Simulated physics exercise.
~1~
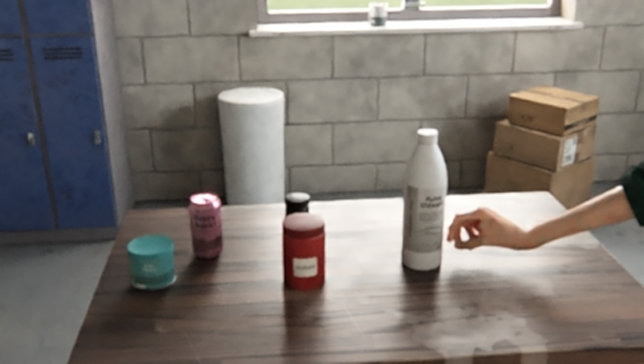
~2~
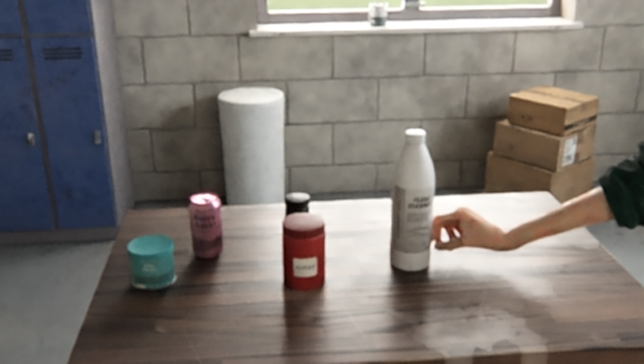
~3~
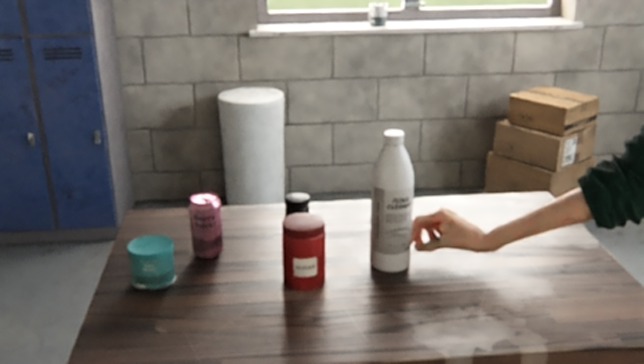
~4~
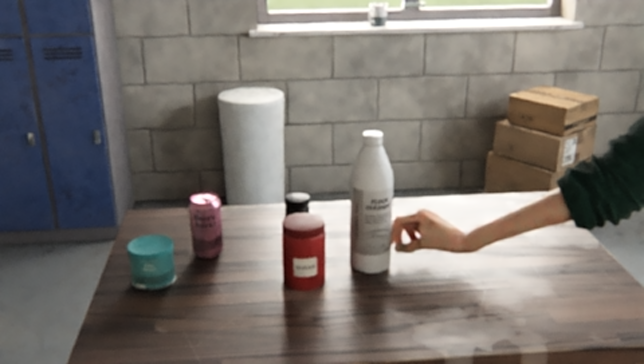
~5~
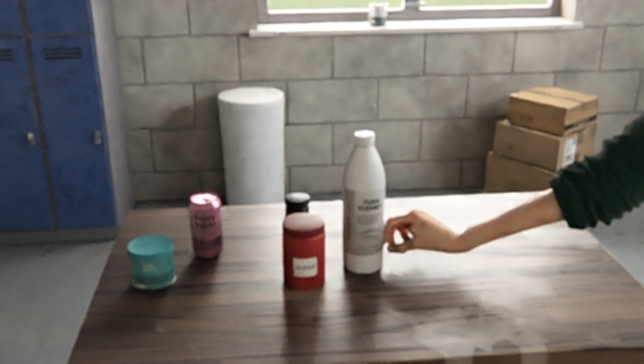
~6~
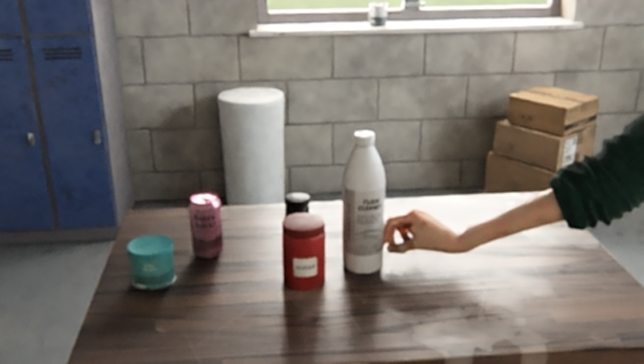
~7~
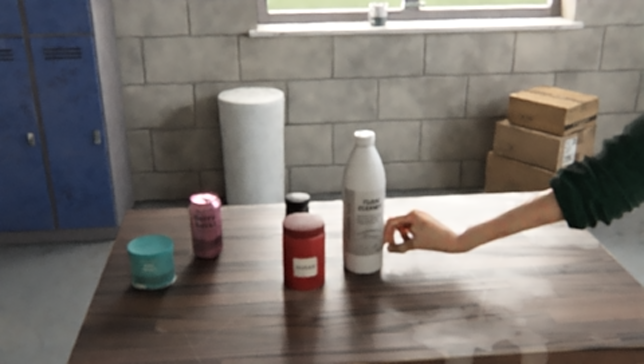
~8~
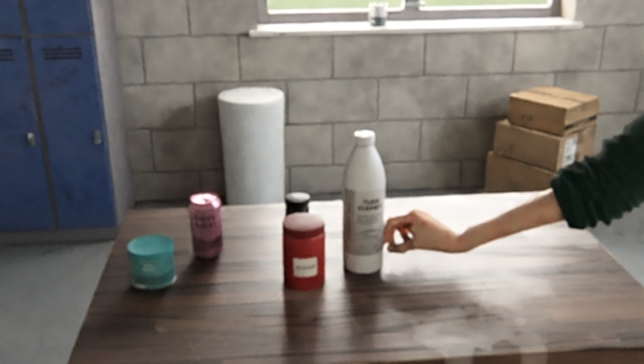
A tall white bottle stands right of centre on a dark wooden table, with a hand in a dark green sleeve reaching in from the right to touch it. To the left are a turquoise tin, a pink can and a red jar with a black shaker just behind it, all seen from a still camera facing a grey block wall with blue lockers, a pale cylinder and stacked cardboard boxes. The hand pushes the bottle steadily left, and it slides upright towards the red jar. It stops short of the jar, still standing, with the fingers beside it. Everything else stays put.
